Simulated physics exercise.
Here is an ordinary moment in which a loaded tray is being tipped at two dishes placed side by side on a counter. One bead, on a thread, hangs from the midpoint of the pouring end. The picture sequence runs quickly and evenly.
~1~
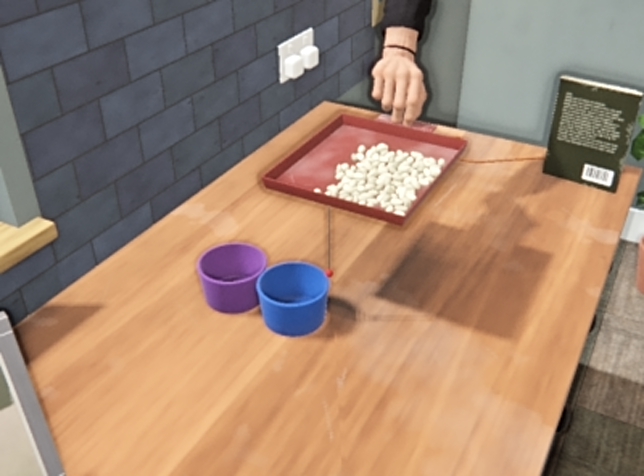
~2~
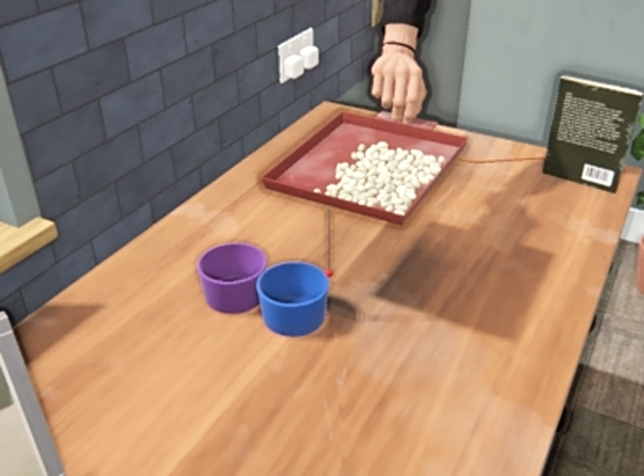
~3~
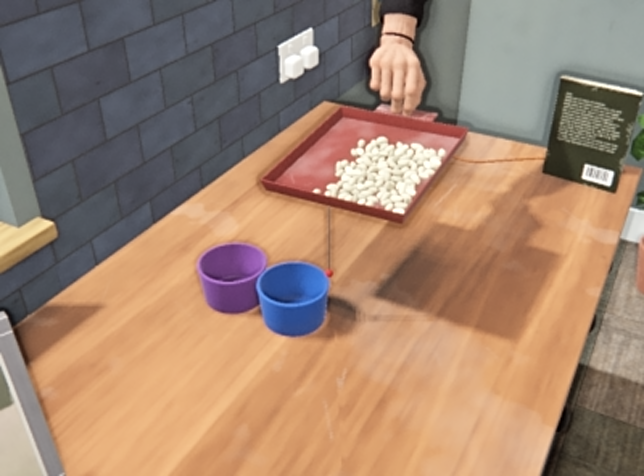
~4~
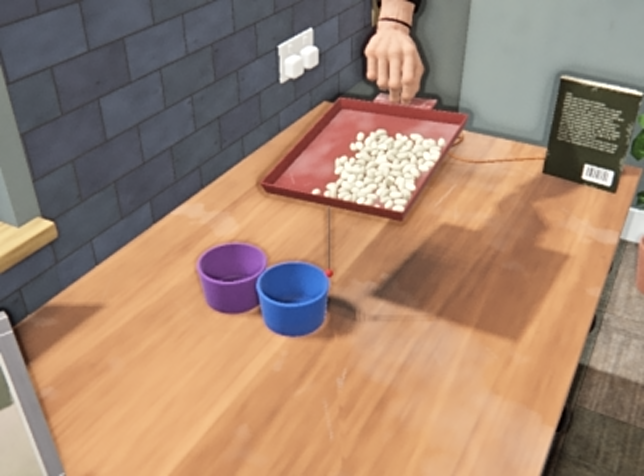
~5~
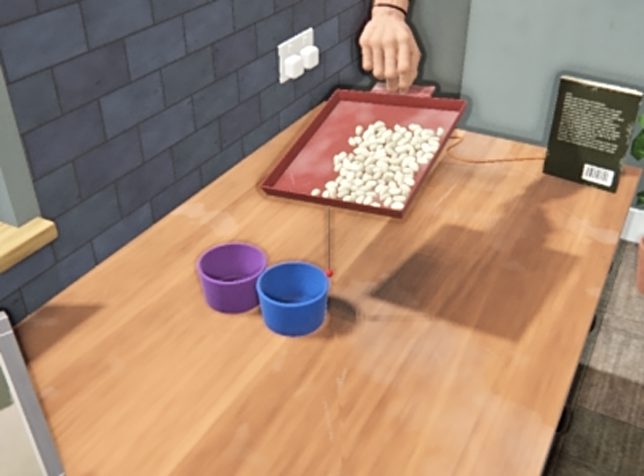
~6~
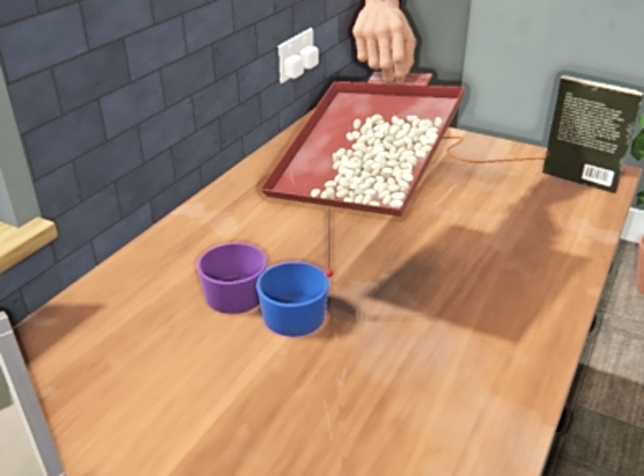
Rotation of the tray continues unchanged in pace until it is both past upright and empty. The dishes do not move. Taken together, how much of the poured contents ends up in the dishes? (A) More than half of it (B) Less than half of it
More than half of it (A).
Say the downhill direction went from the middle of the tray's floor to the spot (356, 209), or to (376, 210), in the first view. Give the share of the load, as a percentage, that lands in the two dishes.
Near 0 % and, after that, 0 %.
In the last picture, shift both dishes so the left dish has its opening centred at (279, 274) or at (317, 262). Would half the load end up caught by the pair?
First shift, a majority share; second shift, a minority share.
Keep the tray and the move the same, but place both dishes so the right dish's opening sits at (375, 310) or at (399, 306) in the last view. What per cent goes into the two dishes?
About 40% on the first try and 10% on the second.
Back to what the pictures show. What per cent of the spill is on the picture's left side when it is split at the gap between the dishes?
40 per cent, roughly.
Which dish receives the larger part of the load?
The one at right wins.
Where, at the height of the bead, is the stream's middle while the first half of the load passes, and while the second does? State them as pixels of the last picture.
About (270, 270), and after that about (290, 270).
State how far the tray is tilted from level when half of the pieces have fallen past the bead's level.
About 115 degrees.
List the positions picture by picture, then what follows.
In the first picture, corners of the pouring end (265, 176) and (403, 214), level; middle of the load (387, 177), white beans; left dish (214, 294); right dish (276, 316); bead on its thread (329, 273).
In the second picture, corners of the pouring end (265, 177) and (403, 213), level; middle of the load (387, 175).
In the third picture, corners of the pouring end (265, 179) and (402, 212), tipped barely, lowest at the left corner; middle of the load (387, 172).
In the fourth picture, corners of the pouring end (264, 182) and (401, 210), tipped a little, lowest at the left corner; middle of the load (386, 166).
In the fifth picture, corners of the pouring end (264, 185) and (400, 208), tipped clearly, lowest at the left corner; middle of the load (385, 161).
In the sixth picture, corners of the pouring end (264, 187) and (398, 206), tipped clearly, lowest at the left corner; middle of the load (383, 155); left dish (214, 294); right dish (276, 316).
Just after the last frame, tray tipped steeply; almost all on the tray; just a few in the air.
A moment on, tray tipped right over; the larger part on the tray; about a tenth in the right dish; just a few in the left dish; about a tenth outside both; about a tenth in the air.
Further on, tray tipped past a quarter turn; roughly half in the right dish; about a tenth in the left dish; roughly a third outside both.
When it is over, tray tipped past a quarter turn; roughly half in the right dish; about a tenth in the left dish; roughly a third outside both.
